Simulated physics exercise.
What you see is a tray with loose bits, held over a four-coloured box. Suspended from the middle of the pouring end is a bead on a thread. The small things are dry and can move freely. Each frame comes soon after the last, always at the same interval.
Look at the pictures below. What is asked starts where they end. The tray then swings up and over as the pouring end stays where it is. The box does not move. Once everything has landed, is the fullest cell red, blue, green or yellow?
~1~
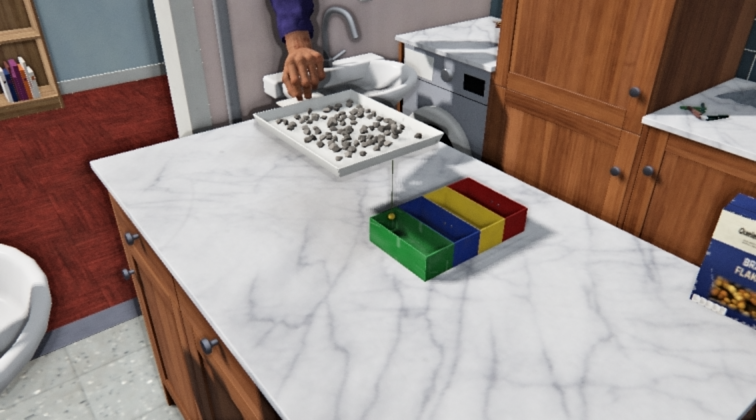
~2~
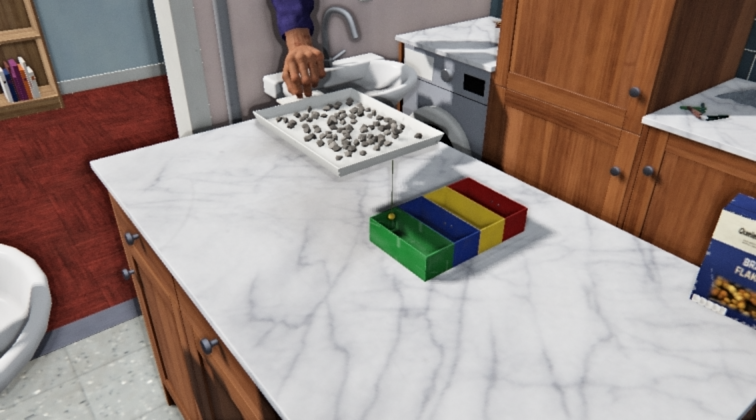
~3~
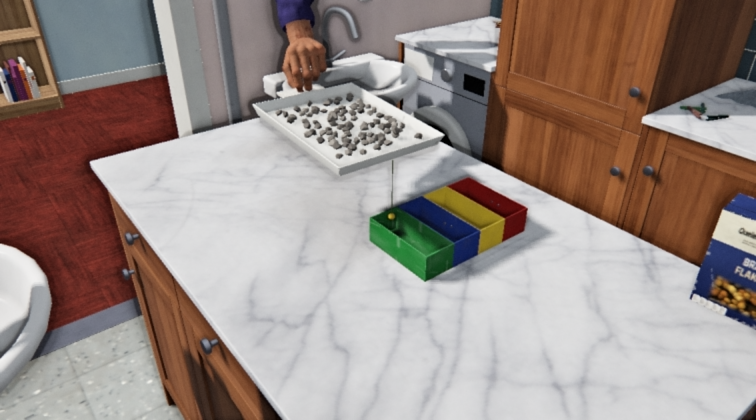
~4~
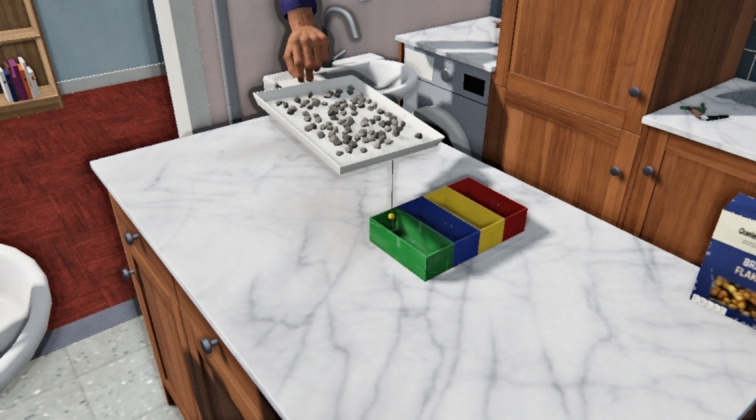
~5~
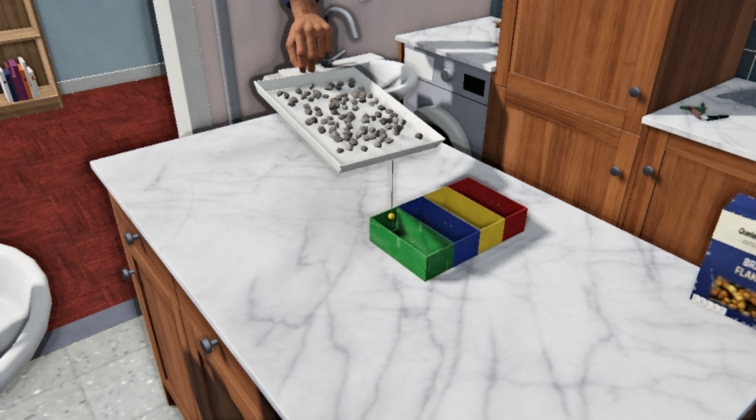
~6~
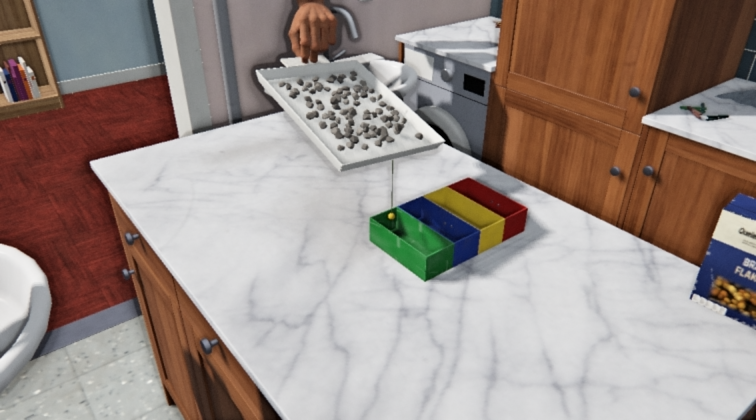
It is the blue cell.
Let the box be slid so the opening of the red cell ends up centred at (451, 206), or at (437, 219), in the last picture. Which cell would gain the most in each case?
Yellow first, that red cell second.
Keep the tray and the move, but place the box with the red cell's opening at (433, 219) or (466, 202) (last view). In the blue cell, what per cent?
Roughly 0% first, roughly 30% second.
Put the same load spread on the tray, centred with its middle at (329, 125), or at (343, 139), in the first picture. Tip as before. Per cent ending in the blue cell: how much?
It's 50 percent the first time and 60 percent the second.
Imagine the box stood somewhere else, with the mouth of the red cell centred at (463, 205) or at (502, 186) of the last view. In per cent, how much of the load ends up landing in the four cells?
You'd get near 100 percent first and near 80 percent next.
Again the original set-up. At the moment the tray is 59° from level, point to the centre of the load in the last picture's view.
The middle of the pieces lands at roughly (414, 139).
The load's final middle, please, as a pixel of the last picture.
The centre ends up roughly at (438, 237).
Soon, tray tipped steeply; nearly all on the tray; a stray few falling or outside the box.
A while on, tray tipped right over; about a third on the tray; about a quarter in the blue cell; a small part in the yellow cell; a small part in the green cell; a small part falling or outside the box.
Towards the end, tray tipped past a quarter turn; about half in the blue cell; about a quarter in the green cell; about a quarter in the yellow cell; a stray few falling or outside the box.
Finally, tray tipped past a quarter turn; about half in the blue cell; about a quarter in the green cell; about a quarter in the yellow cell; none in the red cell; a stray few outside the box.
